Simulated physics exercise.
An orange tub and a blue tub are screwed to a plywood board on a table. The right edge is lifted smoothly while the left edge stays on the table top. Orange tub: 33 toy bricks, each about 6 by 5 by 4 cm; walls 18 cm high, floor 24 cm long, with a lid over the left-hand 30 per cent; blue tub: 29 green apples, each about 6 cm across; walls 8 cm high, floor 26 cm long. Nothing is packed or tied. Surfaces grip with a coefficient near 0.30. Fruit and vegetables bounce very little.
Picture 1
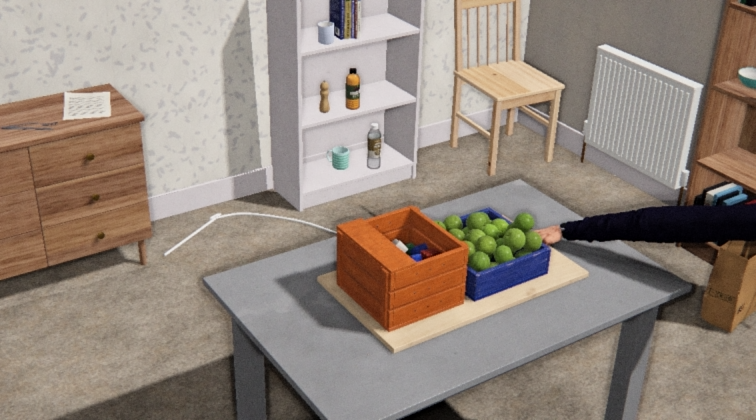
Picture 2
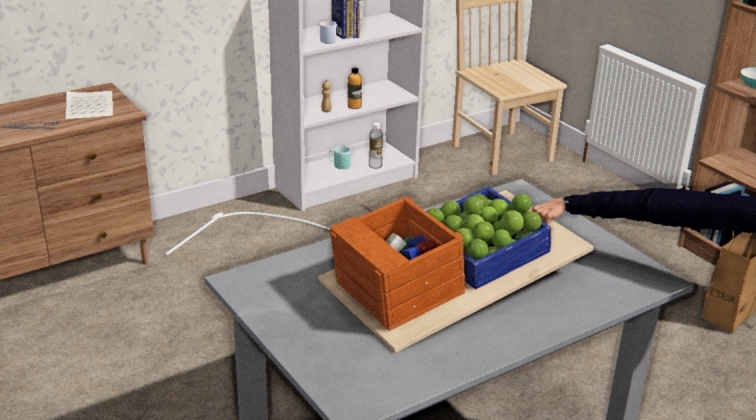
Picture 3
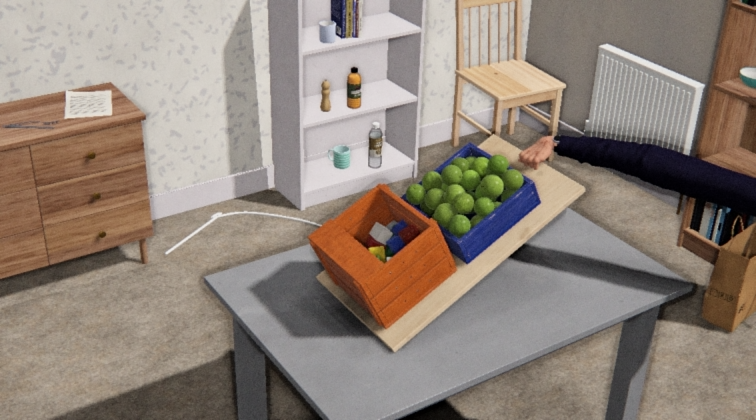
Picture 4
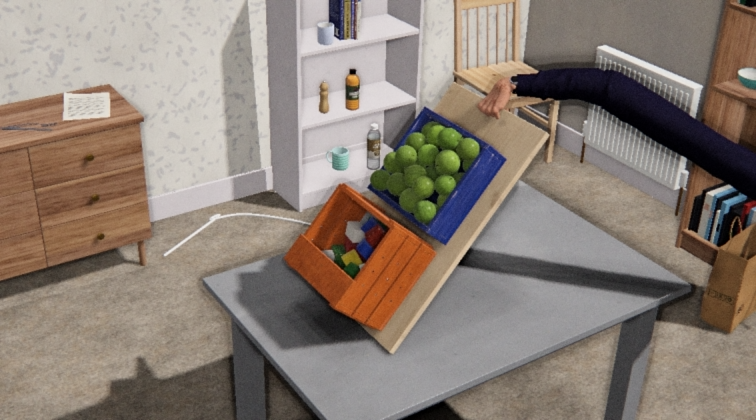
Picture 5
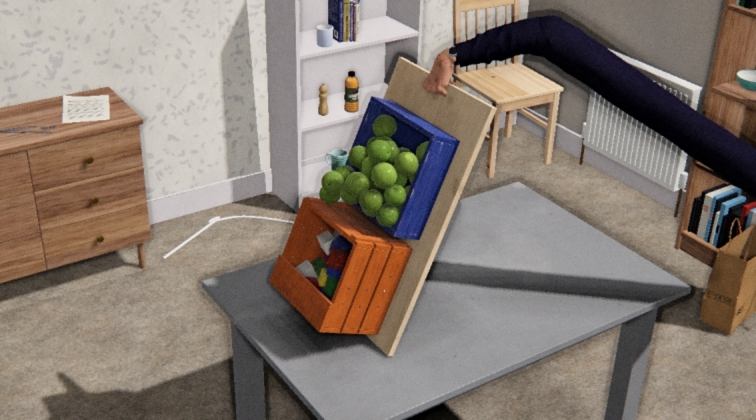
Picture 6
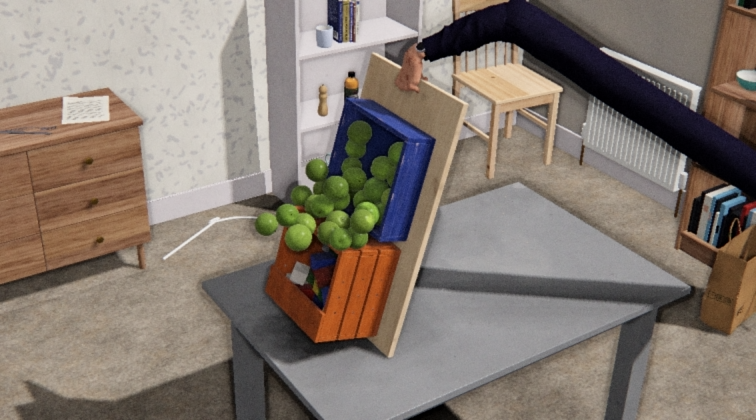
A hand lifts the right end of a wooden board on a table, tilting it steeply with its attached orange and blue tubs, and green apples tumble out of the blue tub over the orange one holding colourful toy bricks.
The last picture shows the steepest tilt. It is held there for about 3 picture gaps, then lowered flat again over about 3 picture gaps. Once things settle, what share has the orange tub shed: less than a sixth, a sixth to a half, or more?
Out of the orange tub go under a sixth of the toy bricks.
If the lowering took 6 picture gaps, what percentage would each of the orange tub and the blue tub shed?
In that case orange tub 0, blue tub 50 per cent.
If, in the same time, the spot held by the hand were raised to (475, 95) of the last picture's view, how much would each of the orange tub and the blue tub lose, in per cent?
Then orange tub 0, blue tub 20 per cent.
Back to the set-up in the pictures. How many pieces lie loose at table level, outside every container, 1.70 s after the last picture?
Some 5 pieces.
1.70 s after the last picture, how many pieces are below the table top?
Roughly 14.
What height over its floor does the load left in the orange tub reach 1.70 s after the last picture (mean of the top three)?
Roughly 13 cm high.
Then, 0.27 s after the last picture, tilt 74°; the orange tub has all 33 and the blue tub is down by 16 of 29.
Then, 0.61 s after the last picture, tilt 67°; the orange tub has all 33 and the blue tub is down by 17 of 29.
Then, 1.09 s after the last picture, tilt 0°; the orange tub has all 33 and the blue tub is down by 19 of 29.
Outcome (1.70 s after the last picture), the orange tub has all 33 and the blue tub is down by 19 of 29. Asked share, 0 of 33, 0 per cent.
